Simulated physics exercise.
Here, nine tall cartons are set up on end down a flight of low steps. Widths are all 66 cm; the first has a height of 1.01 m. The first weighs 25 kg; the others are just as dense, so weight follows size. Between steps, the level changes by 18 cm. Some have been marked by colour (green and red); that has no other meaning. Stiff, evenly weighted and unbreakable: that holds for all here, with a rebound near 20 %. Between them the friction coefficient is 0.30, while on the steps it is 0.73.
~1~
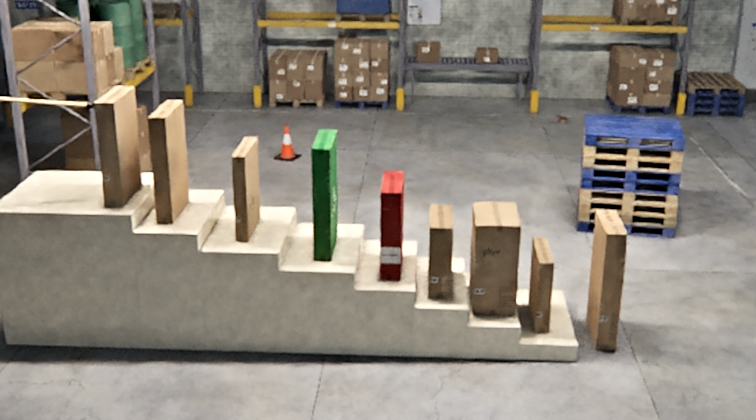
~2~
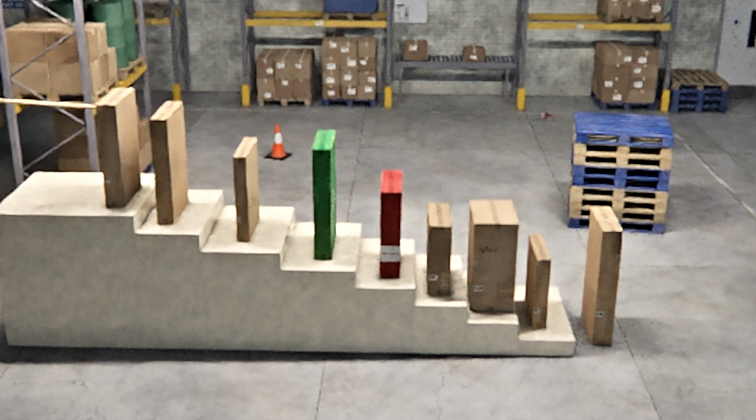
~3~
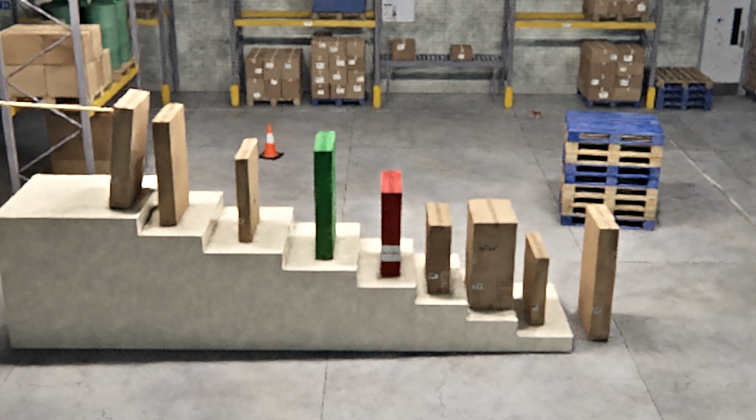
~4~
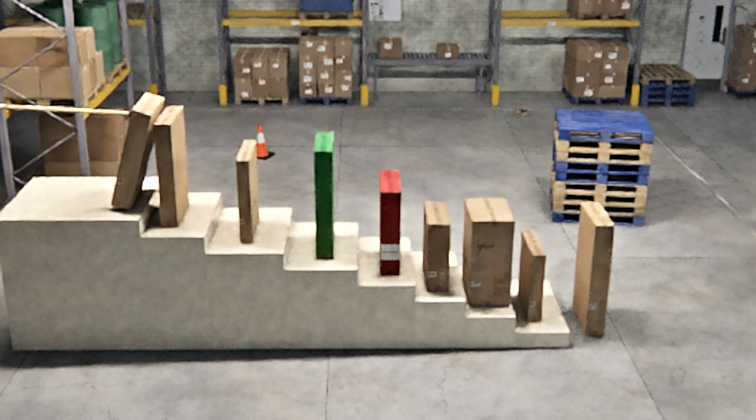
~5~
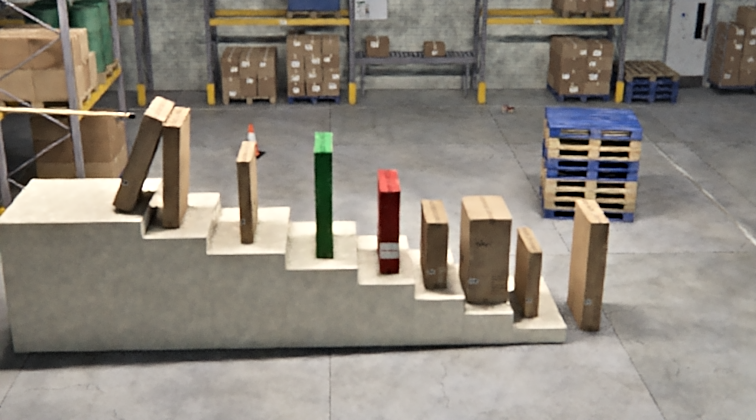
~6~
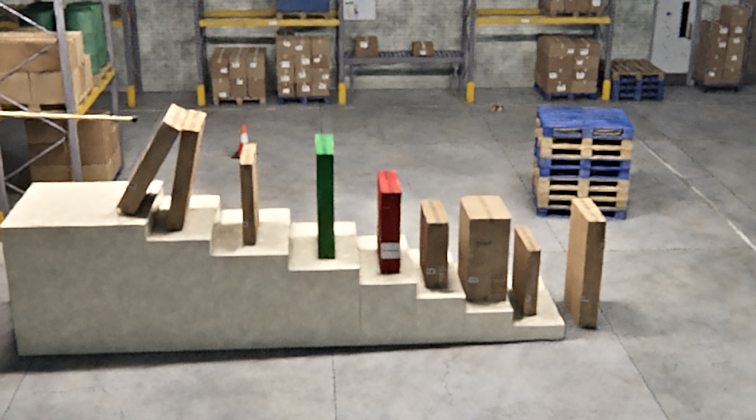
A pole reached in from the left and pushed the tall carton on the top step, which tilted right until it leaned against the next carton, and that one began tilting too.
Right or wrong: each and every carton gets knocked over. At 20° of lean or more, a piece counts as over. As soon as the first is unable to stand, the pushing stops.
Right, they all go.
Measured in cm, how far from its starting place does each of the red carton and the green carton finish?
Moved: Red 60, green 80.
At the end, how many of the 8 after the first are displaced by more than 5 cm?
That comes to 8 in total.
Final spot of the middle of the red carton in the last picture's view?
About (438, 245).
Then, 0.50 s past the last view, 2 of the 8 other cartons over.
Then, 1.18 s past the last view, 5 of the 8 other cartons over; green carton 60° from how it stood; red carton 46° from how it stood.
Then, 2.20 s past the last view, 8 of the 8 other cartons over; green carton lying flat; red carton lying flat.
In the end, 8 of the 8 other cartons over; green carton lying flat; red carton lying flat. Not one is left standing. From the last view, middles, green carton near (395, 231), red carton near (438, 245).
